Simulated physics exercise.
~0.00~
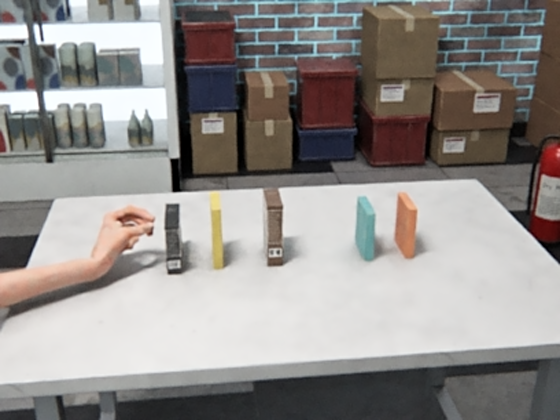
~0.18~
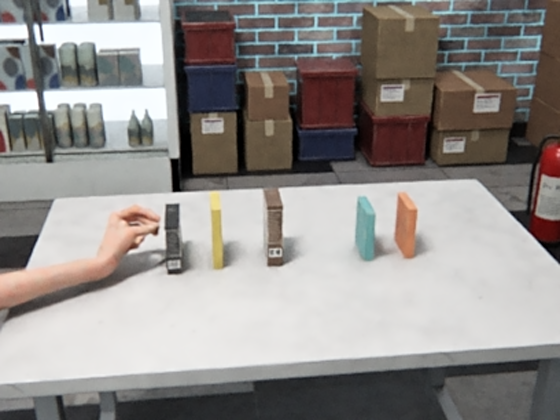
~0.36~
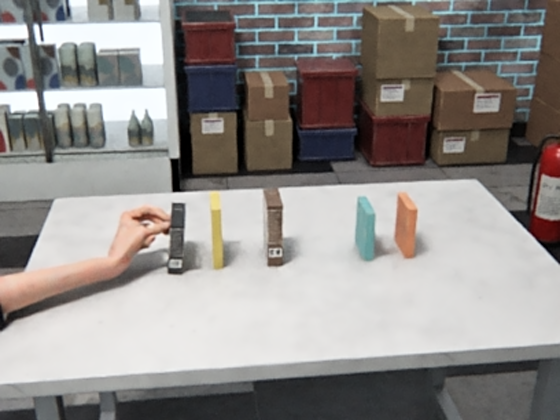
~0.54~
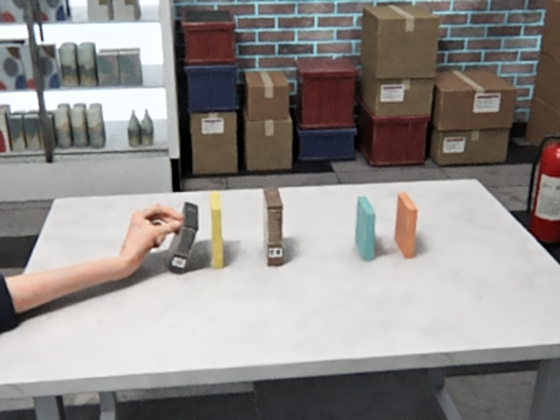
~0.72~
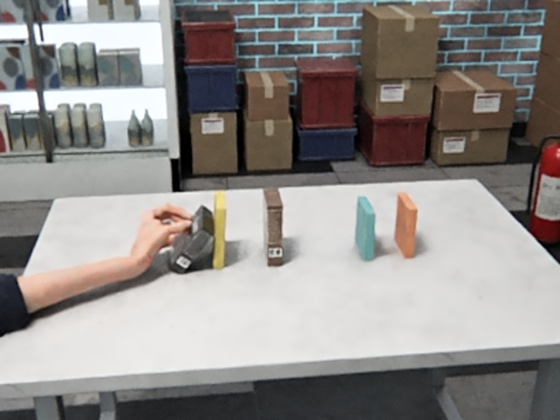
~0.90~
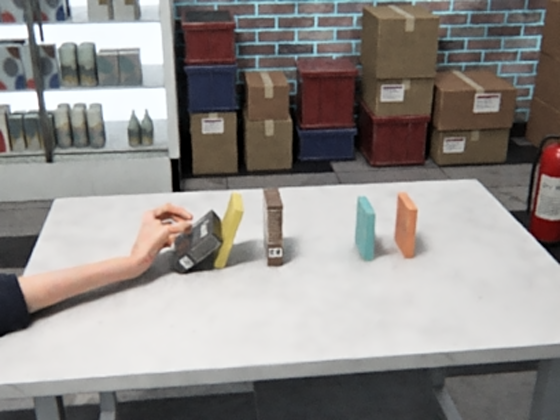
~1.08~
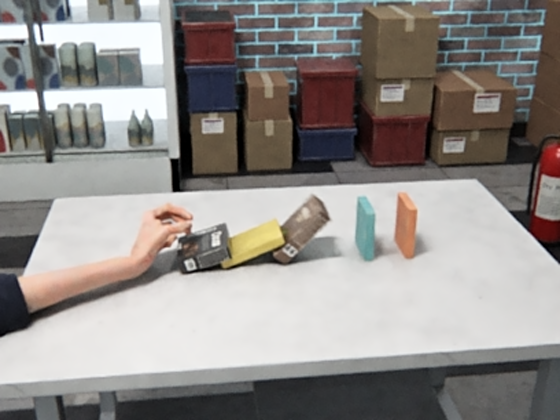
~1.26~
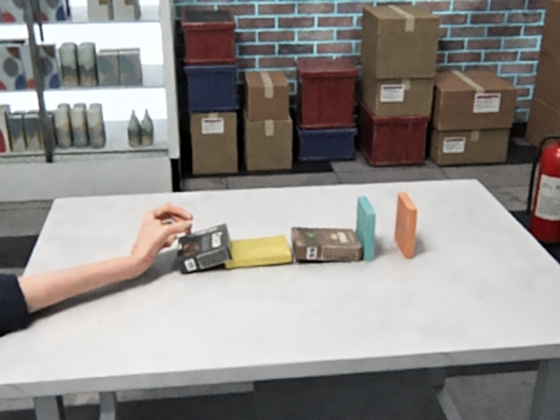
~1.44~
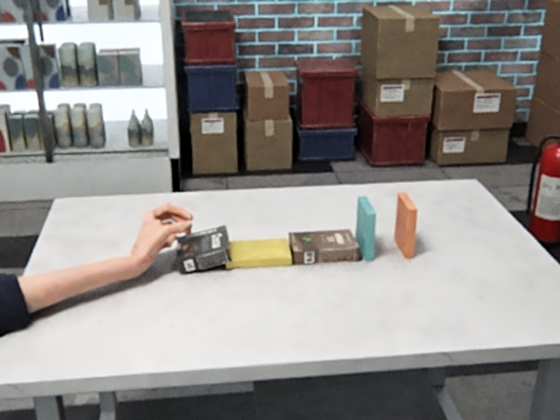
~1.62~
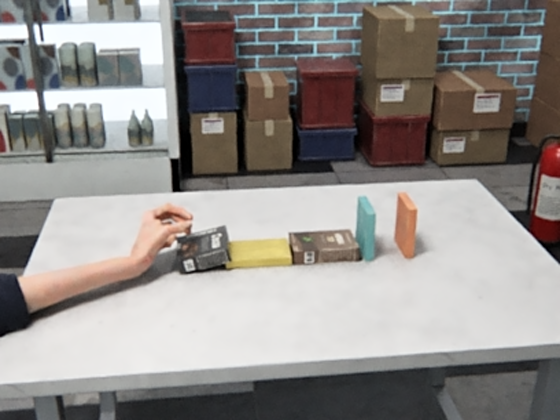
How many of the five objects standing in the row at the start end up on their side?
Three of them end up on their side, the black packet, the yellow board and the brown packet.
A black packet, pushed at the top by a hand, tipped right into a yellow board, which knocked over a brown packet on the table. All three ended up toppled in a line, while the turquoise block and orange board stayed standing.
